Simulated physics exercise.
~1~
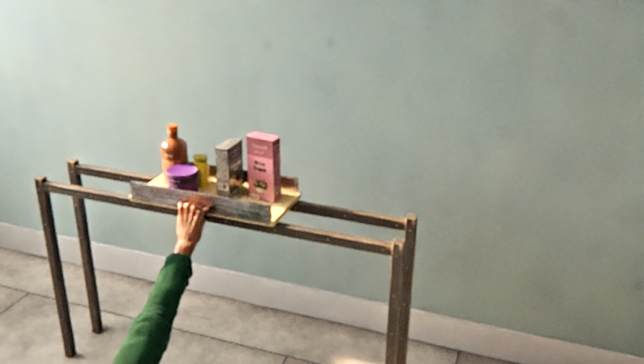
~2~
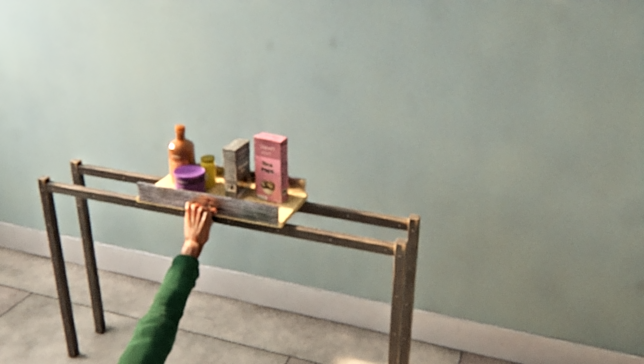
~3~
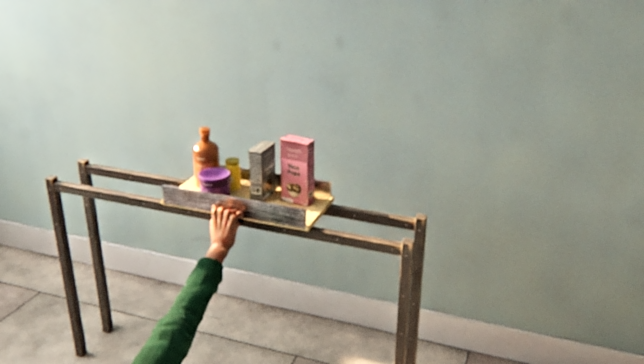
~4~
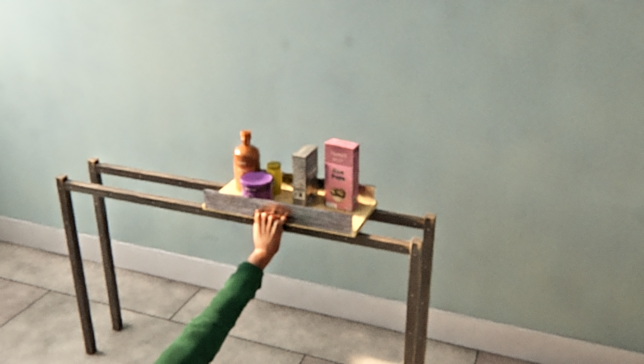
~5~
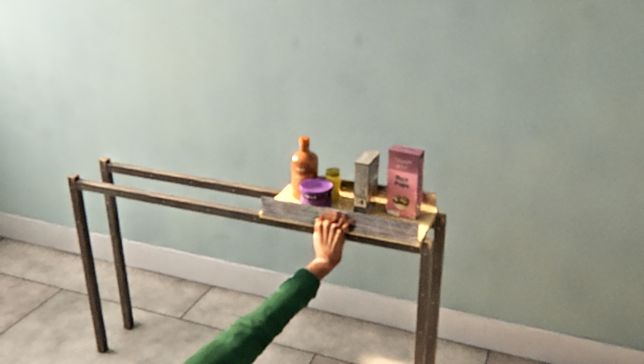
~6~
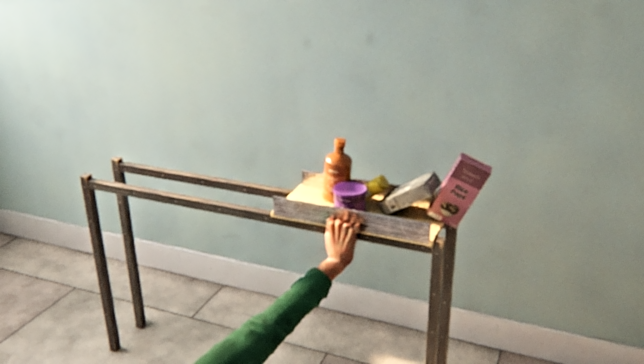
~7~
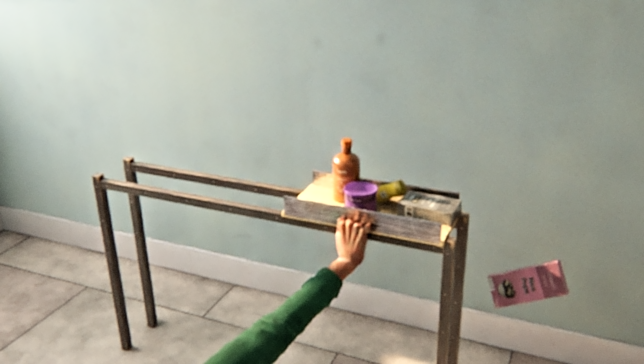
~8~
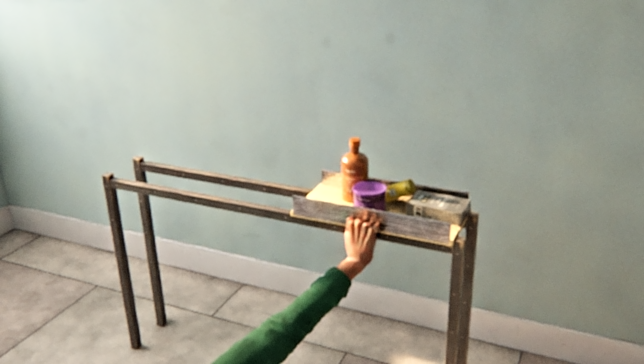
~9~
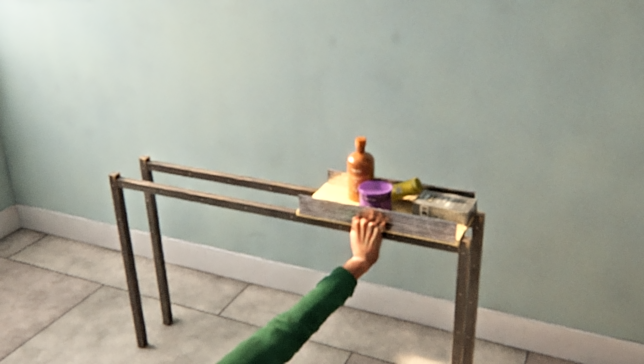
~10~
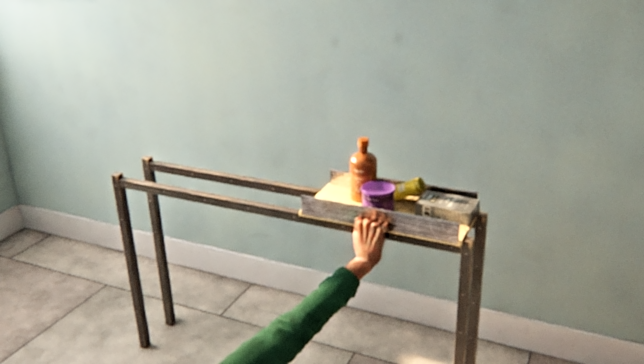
A hand in a green sleeve slid a tray of toiletries right along a metal frame until it stopped at the end, where the pink packet toppled off and the grey packet and yellow shaker fell over, leaving the orange bottle and purple tub upright.
